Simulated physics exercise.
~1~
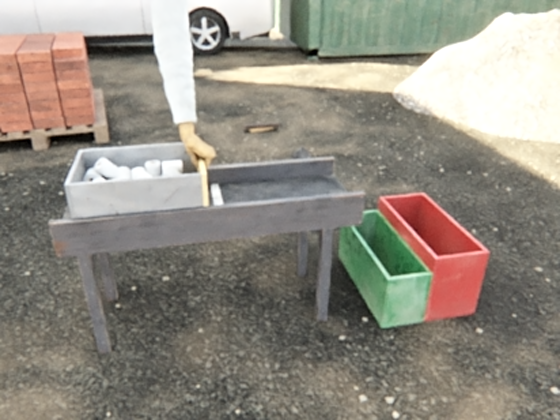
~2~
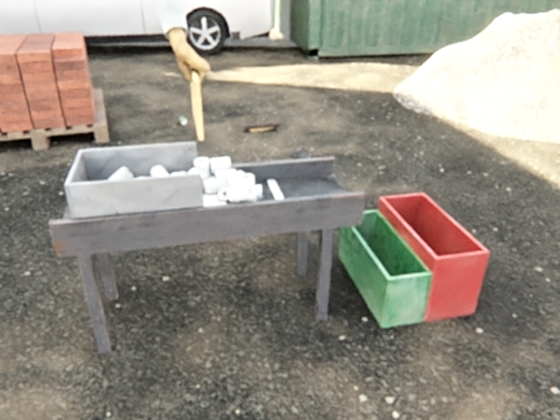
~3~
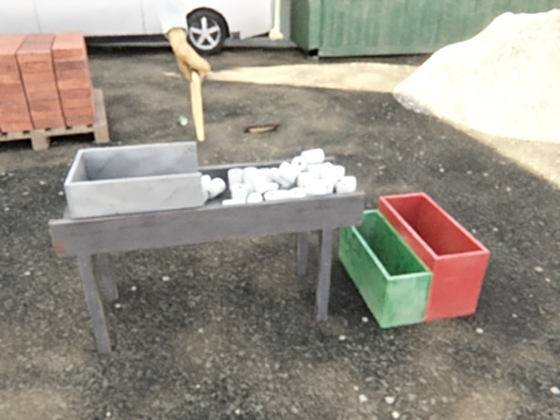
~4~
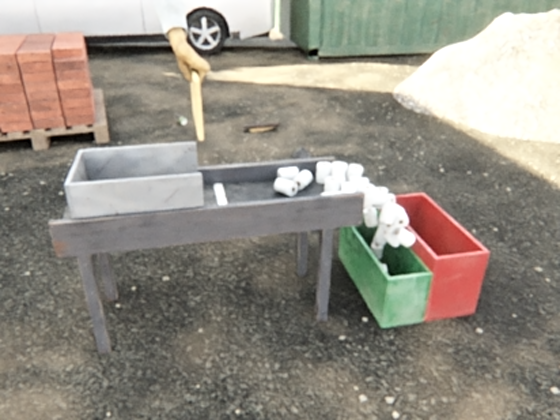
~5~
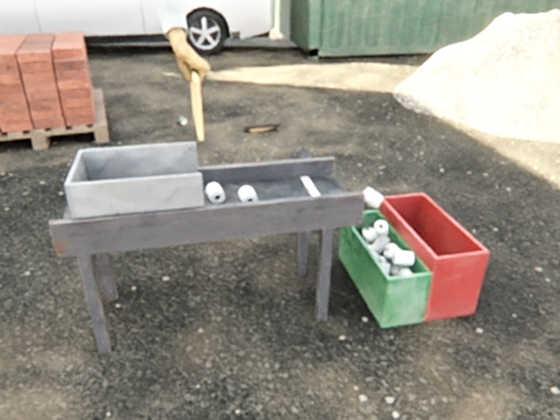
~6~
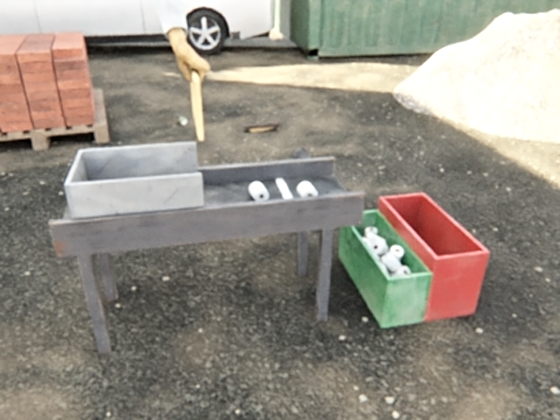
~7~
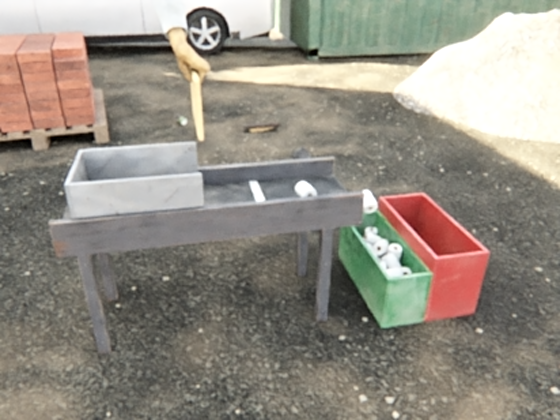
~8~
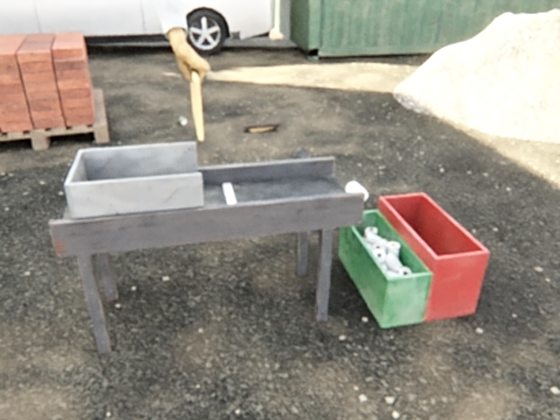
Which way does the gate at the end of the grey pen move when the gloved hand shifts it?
The gate moves up, lifted clear of the belt by the gloved hand.
